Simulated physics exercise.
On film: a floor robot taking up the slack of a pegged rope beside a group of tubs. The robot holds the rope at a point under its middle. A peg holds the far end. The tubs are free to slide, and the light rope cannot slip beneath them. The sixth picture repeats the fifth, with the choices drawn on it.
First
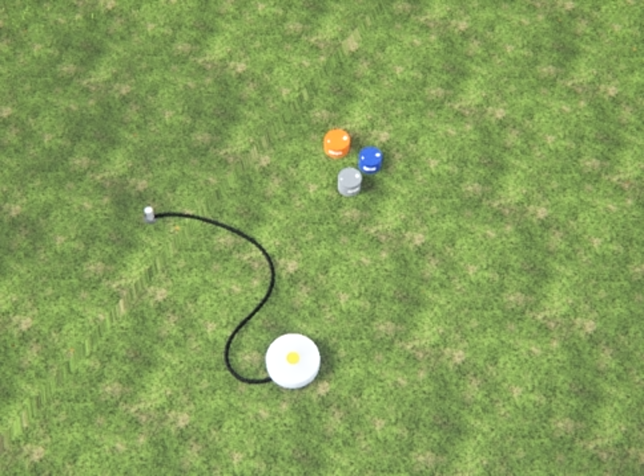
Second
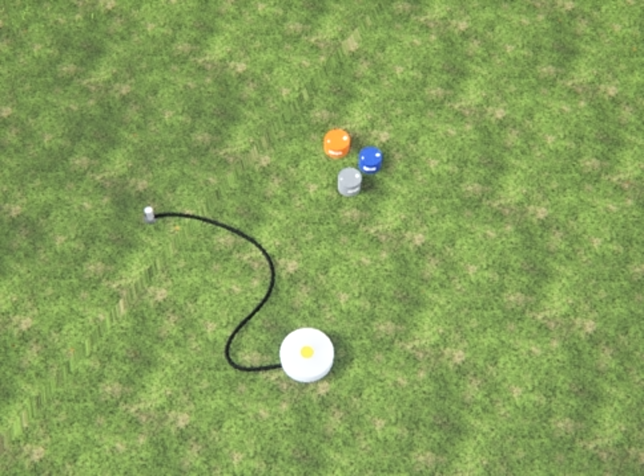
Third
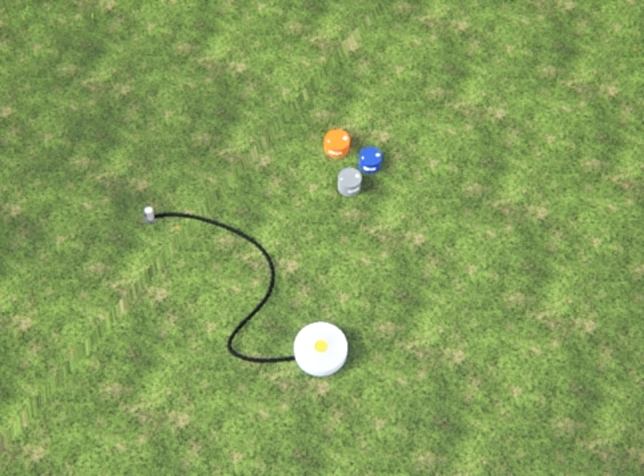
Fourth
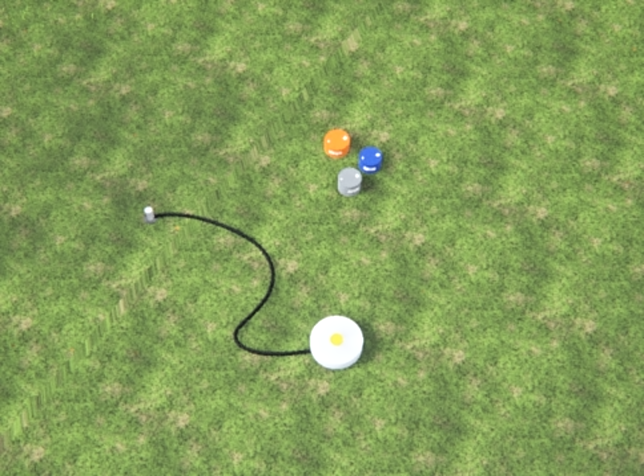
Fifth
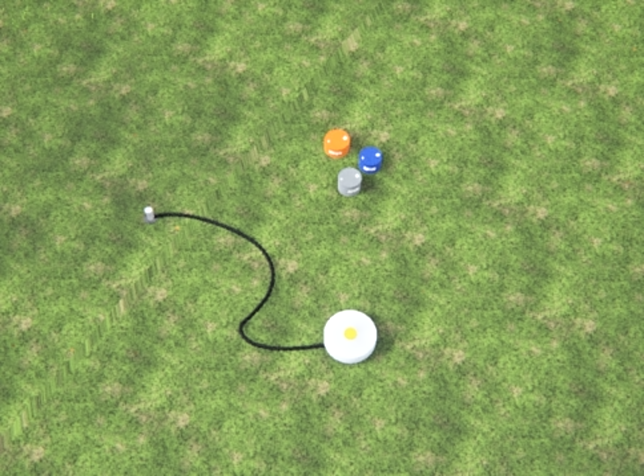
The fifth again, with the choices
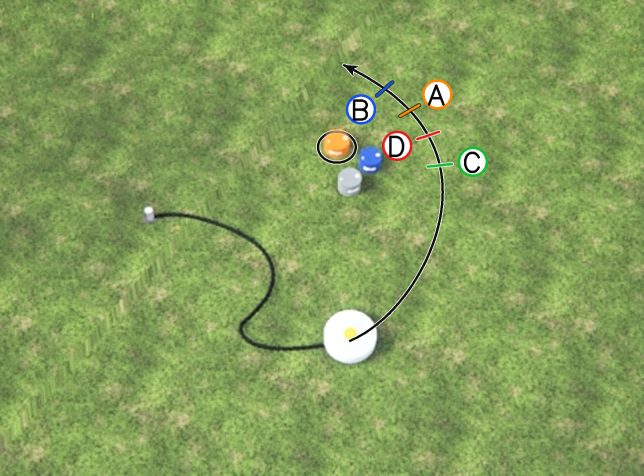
A round white robot with a yellow dot on top slides steadily a short way right and slightly up across patchy green grass, seen from high above by a still camera. A black rope curves from its left side to a small pale peg at the upper left, its lower bend shifting and reshaping as the robot moves. Orange, blue and grey tubs sit motionless, clustered above and right of centre.
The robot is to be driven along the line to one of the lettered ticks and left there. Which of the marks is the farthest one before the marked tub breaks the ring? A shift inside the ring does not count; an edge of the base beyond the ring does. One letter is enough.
It can go as far as B.
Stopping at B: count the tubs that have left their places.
Two.
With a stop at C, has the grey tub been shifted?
No.
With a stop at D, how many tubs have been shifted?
The count is none.
On the copy, A at (410, 111); B at (385, 89); C at (440, 165); D at (428, 135); the ring at (337, 147); the route from (350, 341) via (443, 186) to (344, 65).
On B. First, robot (429, 251); orange tub (337, 144).
Then, robot (438, 151); orange tub (337, 144).
Finally, robot (385, 84); blue tub (358, 152); grey tub (340, 165); orange tub (337, 143); the orange tub is still in its ring.
By contrast, A is safe but short; C is safe but short; D is safe but short.
